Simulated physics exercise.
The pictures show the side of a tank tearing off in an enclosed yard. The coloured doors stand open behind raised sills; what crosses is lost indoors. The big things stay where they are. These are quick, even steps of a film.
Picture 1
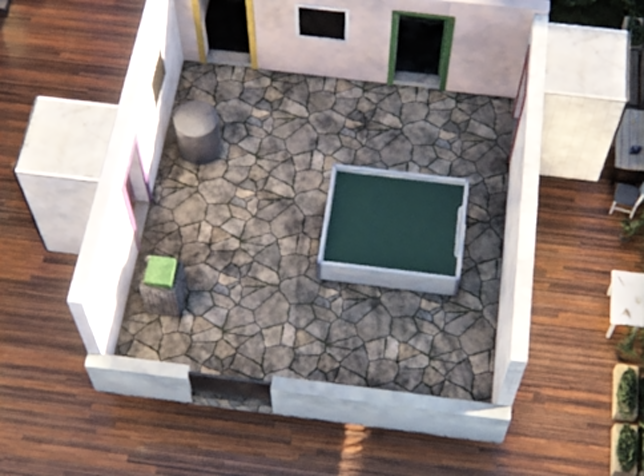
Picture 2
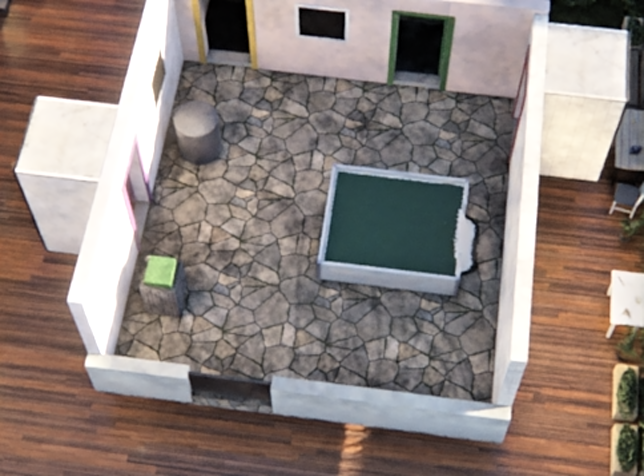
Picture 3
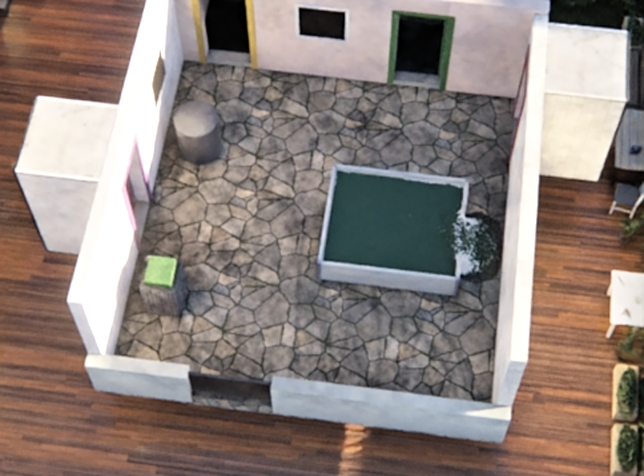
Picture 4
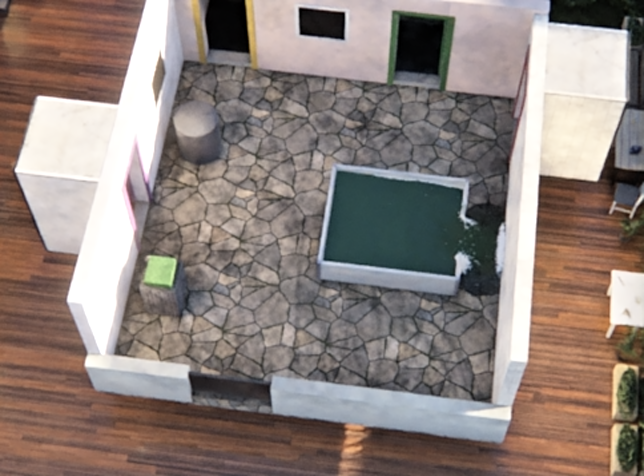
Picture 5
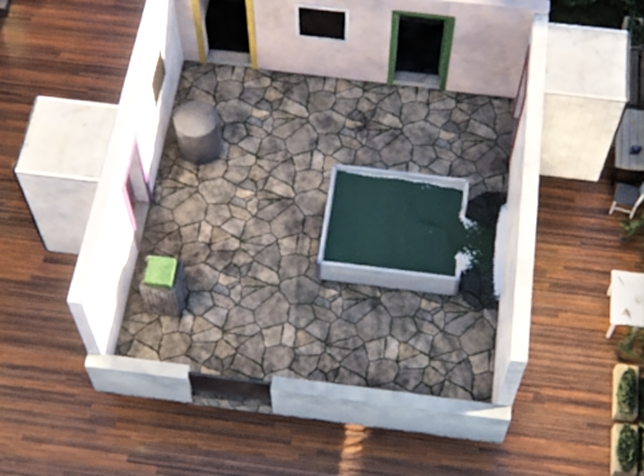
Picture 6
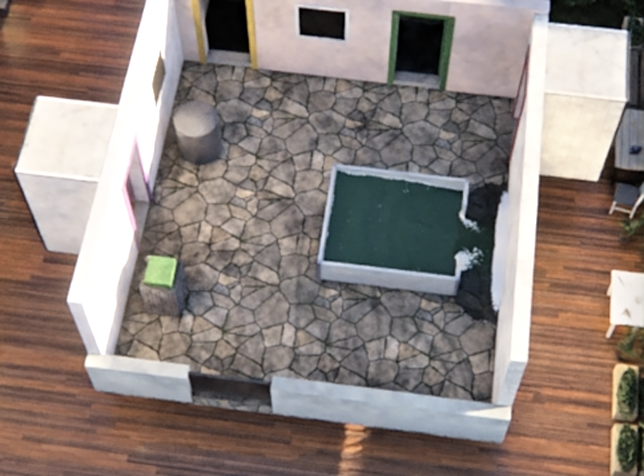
Dark green water bursts from the tank's right side and spreads along the yard wall.
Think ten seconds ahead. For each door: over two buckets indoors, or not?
In the end: The purple door admits no more than that; the green door admits no more than that; the yellow door admits no more than that; the red door lets in a lot.
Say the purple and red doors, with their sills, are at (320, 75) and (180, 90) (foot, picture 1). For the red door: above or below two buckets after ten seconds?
My reading: The red door takes less.
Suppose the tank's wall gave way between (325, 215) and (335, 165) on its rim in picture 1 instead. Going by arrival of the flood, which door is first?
It is the purple-painted one.
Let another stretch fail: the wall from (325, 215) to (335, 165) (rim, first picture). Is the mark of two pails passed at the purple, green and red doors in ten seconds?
In short: The purple door is over, the green door holds, the red door is under.
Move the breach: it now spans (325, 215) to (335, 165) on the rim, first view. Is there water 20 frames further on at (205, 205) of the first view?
Answer: Awash.
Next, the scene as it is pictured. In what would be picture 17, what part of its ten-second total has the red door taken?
Near 0 in a hundred.
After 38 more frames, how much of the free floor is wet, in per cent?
Near 80 in a hundred.
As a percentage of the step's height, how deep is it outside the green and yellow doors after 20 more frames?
About 100 and 0 per cent.
A moment on, water covers 15 % of the floor; the purple door not reached, the green door not reached, the yellow door not reached, the red door wet at the sill, nothing in.
Next, water covers 25 % of the floor; the purple door not reached, the green door not reached, the yellow door not reached, the red door wet at the sill, nothing in.
Then, water covers 35 % of the floor; the purple door not reached, the green door wet at the sill, nothing in, the yellow door not reached, the red door wet at the sill, nothing in.
Later, water covers 80 % of the floor; the purple door not reached, the green door wet at the sill, nothing in, the yellow door wet at the sill, nothing in, the red door under two buckets in.
In the end, water covers 100 % of the floor; the purple door wet at the sill, nothing in, the green door wet at the sill, nothing in, the yellow door wet at the sill, nothing in, the red door over two buckets in.
